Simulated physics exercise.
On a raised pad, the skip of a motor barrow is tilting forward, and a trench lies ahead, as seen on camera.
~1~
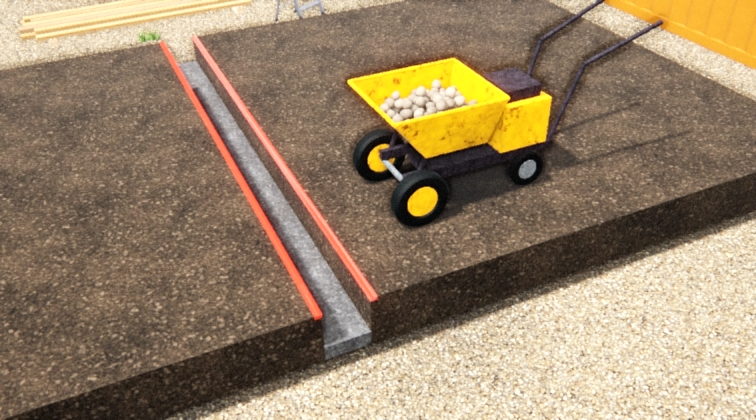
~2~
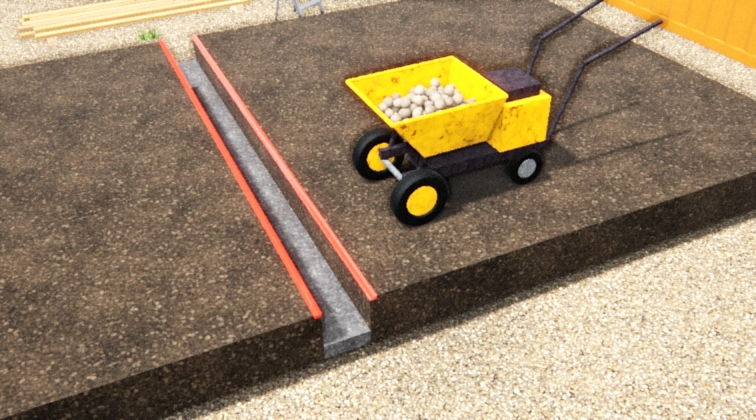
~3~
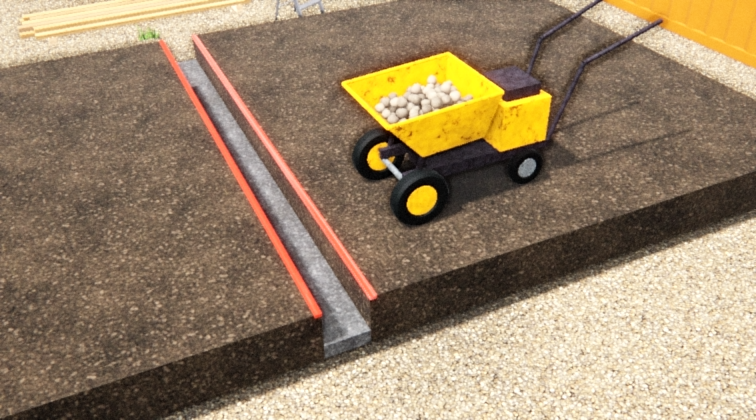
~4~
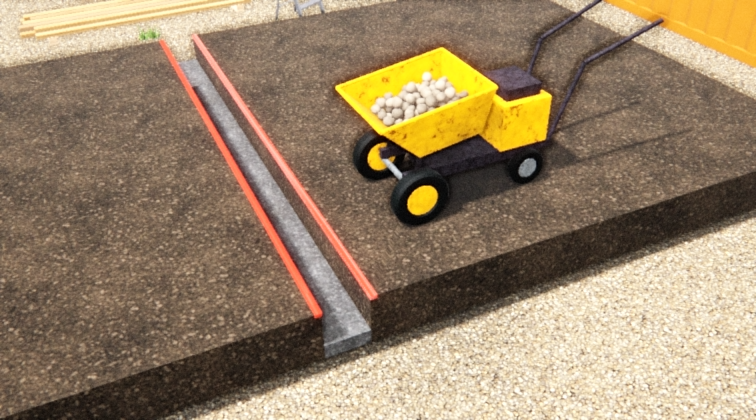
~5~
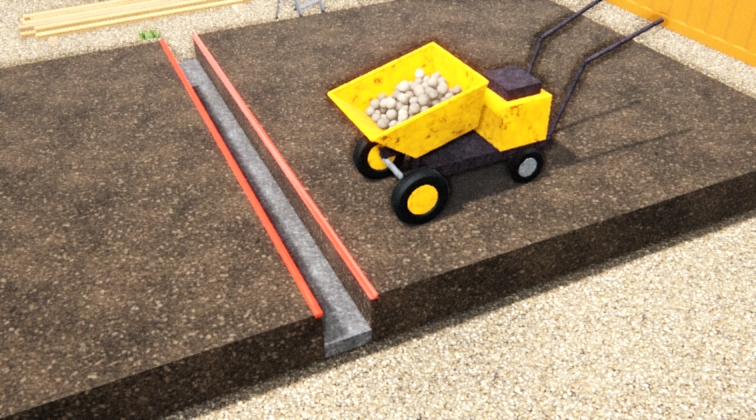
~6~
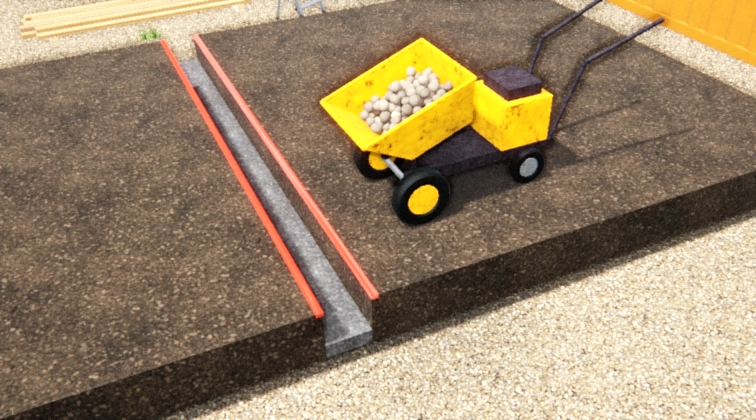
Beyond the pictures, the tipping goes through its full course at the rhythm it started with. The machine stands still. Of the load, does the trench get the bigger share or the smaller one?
The trench will hold the main part of the load.
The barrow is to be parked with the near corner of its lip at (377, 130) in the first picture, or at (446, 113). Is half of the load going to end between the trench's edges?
The first place leaves the greater portion between the edges, the second place the lesser portion.
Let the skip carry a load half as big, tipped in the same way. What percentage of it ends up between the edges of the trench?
100 per cent or thereabouts.
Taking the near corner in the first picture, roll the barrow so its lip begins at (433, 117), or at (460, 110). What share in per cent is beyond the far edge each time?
The first gives 0 %, the second 0 %.
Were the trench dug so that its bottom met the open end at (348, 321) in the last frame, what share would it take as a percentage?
90 %.
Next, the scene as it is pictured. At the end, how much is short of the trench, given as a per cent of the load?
About 0 %.
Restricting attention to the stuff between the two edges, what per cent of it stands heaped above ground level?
Some 0 per cent.
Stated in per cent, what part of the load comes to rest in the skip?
I'd put it at about 0 per cent.
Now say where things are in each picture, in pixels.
Lip of the skip at (395, 126), level; top of the load at (431, 107), river pebbles; first edge of the trench at (354, 268); far edge at (301, 285), the trench under half as wide as the skip, and about as deep as wide, in the first frame.
Lip of the skip at (393, 126), tipped barely; top of the load at (437, 99), in the second frame.
Lip of the skip at (388, 128), tipped barely; top of the load at (441, 99), in the third frame.
Lip of the skip at (381, 133), tipped a little; top of the load at (436, 96), in the fourth frame.
Lip of the skip at (373, 140), tipped clearly; top of the load at (429, 93), in the fifth frame.
Lip of the skip at (364, 149), tipped clearly; top of the load at (431, 96); first edge of the trench at (355, 267); far edge at (302, 283), in the sixth frame.
Soon, skip tipped steeply; all in the skip.
A while on, skip tipped right over; most in the skip; about a quarter in or heaped over the trench; a stray few beyond it.
Towards the end, skip tipped right over; a small part in the skip; nearly all in or heaped over the trench; a stray few beyond it.
Finally, skip tipped right over; nearly all in or heaped over the trench; a stray few beyond it.
